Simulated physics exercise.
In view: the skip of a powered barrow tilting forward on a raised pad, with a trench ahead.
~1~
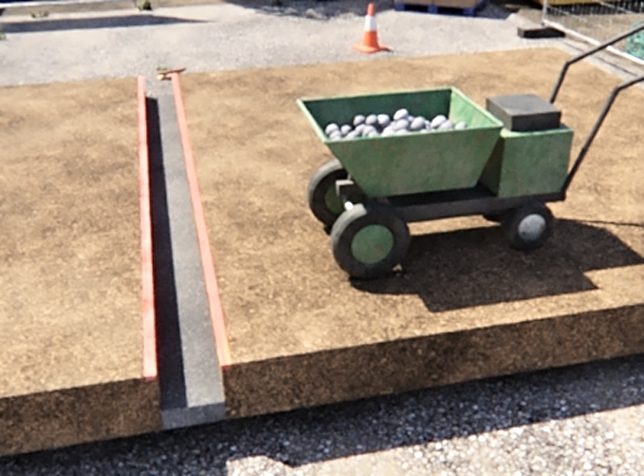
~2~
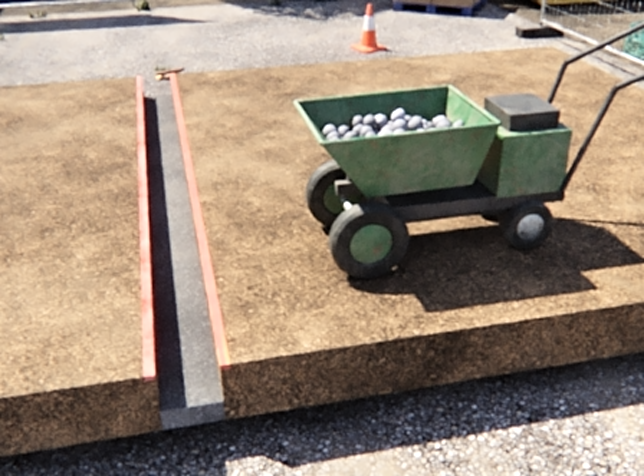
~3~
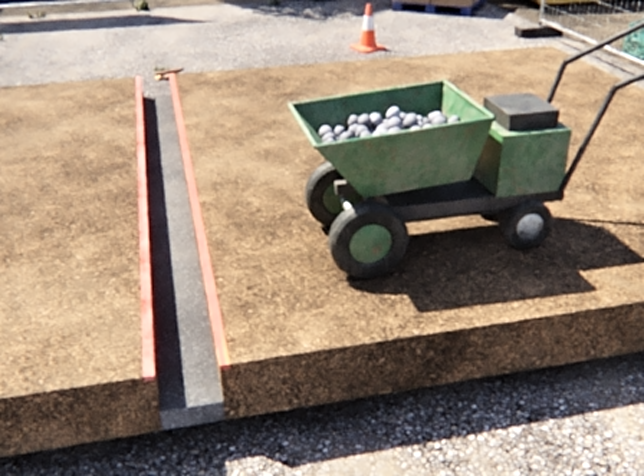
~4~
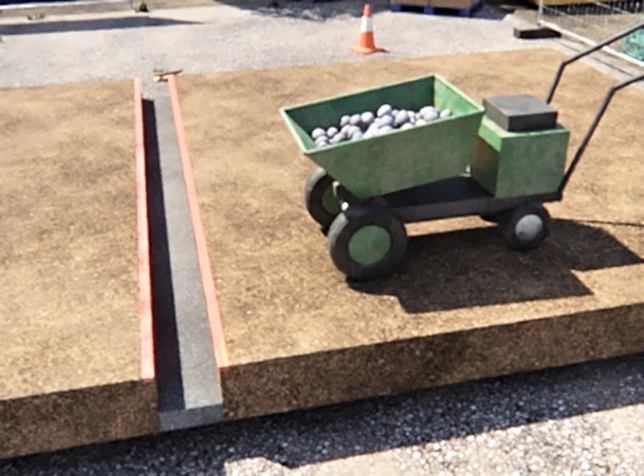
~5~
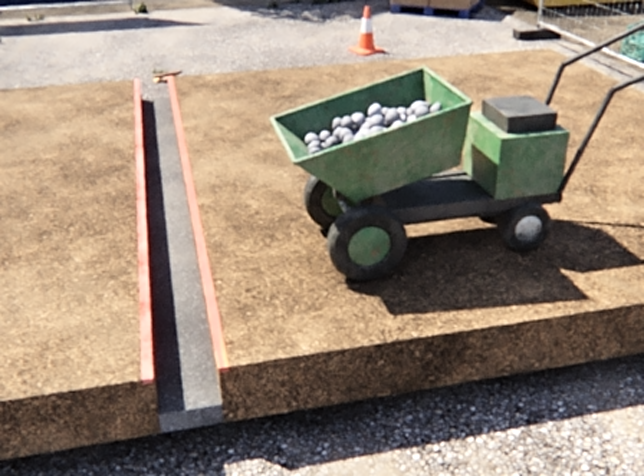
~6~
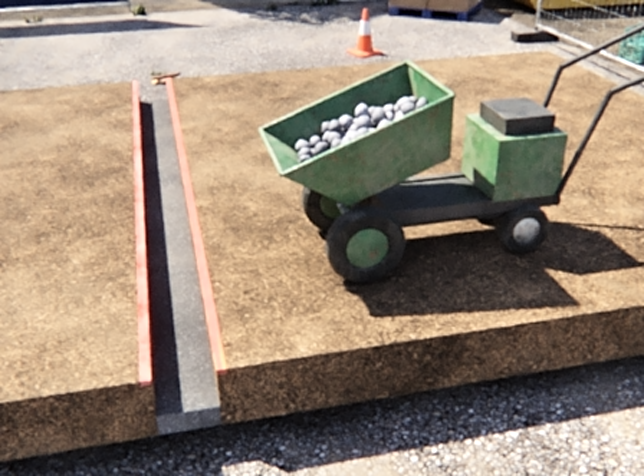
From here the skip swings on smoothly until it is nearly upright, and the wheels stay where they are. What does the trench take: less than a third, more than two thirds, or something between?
Between the edges lies between a third and two thirds of the load.
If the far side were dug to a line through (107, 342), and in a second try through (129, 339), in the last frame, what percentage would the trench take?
The first gives 50 %, the second 50 %.
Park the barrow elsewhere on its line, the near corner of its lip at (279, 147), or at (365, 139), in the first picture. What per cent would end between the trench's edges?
First some 90, then 20 per cent.
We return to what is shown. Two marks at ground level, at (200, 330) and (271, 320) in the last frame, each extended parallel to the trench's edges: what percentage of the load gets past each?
In turn 40 and 70 in a hundred.
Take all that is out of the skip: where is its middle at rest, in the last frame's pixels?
Near (186, 292).
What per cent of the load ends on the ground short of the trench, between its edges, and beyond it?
Short: 20 %, between: 55 %, beyond: 0 %.
Soon, skip tipped steeply; all in the skip.
A while on, skip tipped right over; most in the skip; about a quarter short of the trench; a small part in or heaped over the trench.
Towards the end, skip tipped right over; about a quarter in the skip; about a quarter short of the trench; about half in or heaped over the trench.
Finally, skip tipped right over; about a quarter in the skip; about a quarter short of the trench; about half in or heaped over the trench; none beyond it.
